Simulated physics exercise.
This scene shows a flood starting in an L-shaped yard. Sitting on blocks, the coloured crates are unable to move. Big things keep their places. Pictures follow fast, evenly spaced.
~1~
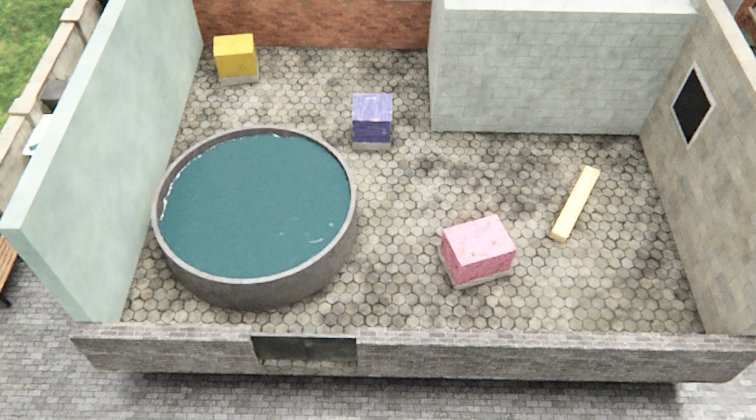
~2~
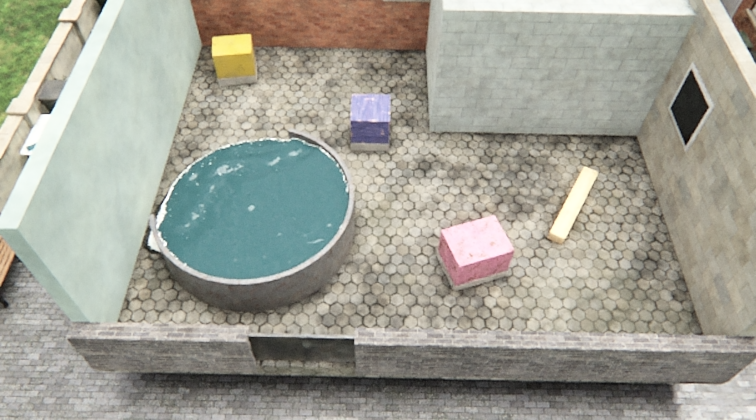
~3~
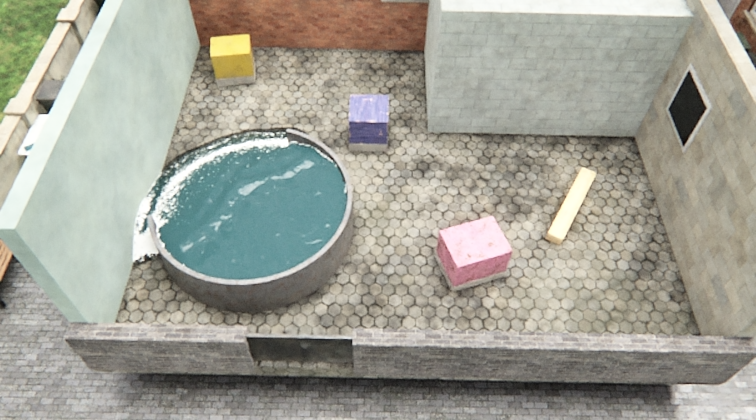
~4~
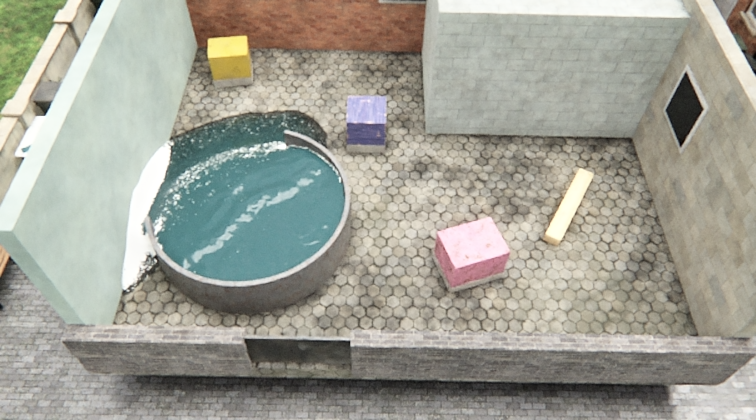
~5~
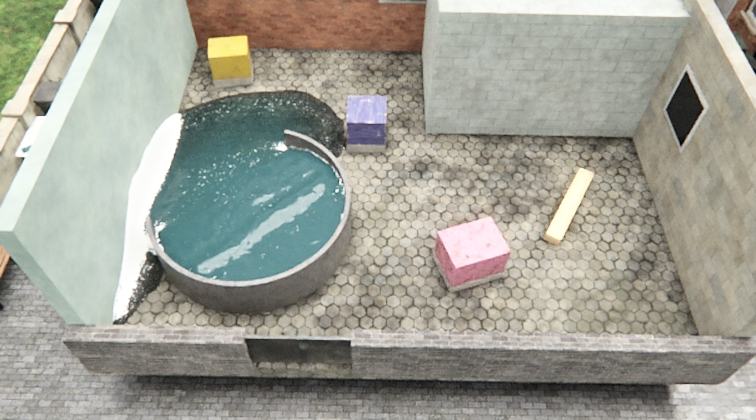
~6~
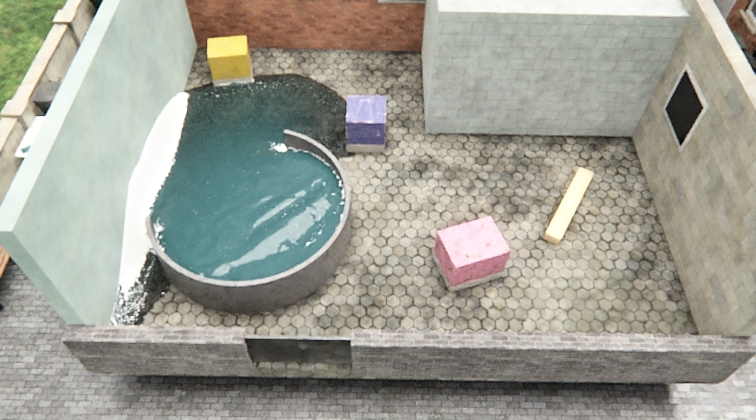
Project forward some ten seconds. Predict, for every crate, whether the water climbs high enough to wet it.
Result: Pink crate: Doused. Blue crate: Doused. Yellow crate: Doused.
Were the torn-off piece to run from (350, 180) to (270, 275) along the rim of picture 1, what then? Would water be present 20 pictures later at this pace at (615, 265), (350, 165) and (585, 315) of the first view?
Point by point: Drenched, unwetted, drenched.
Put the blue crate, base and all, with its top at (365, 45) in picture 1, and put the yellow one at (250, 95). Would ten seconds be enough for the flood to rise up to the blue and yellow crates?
As I read it, the blue gets flooded and the yellow gets flooded.
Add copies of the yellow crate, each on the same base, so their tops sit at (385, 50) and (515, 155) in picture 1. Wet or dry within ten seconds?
In that order: Ends up wet, is safe.
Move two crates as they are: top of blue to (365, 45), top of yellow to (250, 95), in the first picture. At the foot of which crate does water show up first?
Answer: The yellow-painted one.
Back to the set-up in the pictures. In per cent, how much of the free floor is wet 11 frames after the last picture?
Around 35 percent of it.
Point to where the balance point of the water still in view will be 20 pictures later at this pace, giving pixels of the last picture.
I would point to (274, 148).
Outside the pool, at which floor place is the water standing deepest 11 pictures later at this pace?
It should be deepest at about (197, 51).
A moment on, water covers 30 % of the floor; the pink crate not reached, the blue crate water round its plinth, the yellow crate water round its plinth.
Next, water covers 35 % of the floor; the pink crate not reached, the blue crate water round its plinth, the yellow crate water round its plinth.
Then, water covers 50 % of the floor; the pink crate water round its plinth, the blue crate water round its plinth, the yellow crate water round its plinth.
Later, water covers 85 % of the floor; the pink crate water round its plinth, the blue crate water round its plinth, the yellow crate water round its plinth.
In the end, water covers 100 % of the floor; the pink crate was topped, the blue crate was topped, the yellow crate was topped.
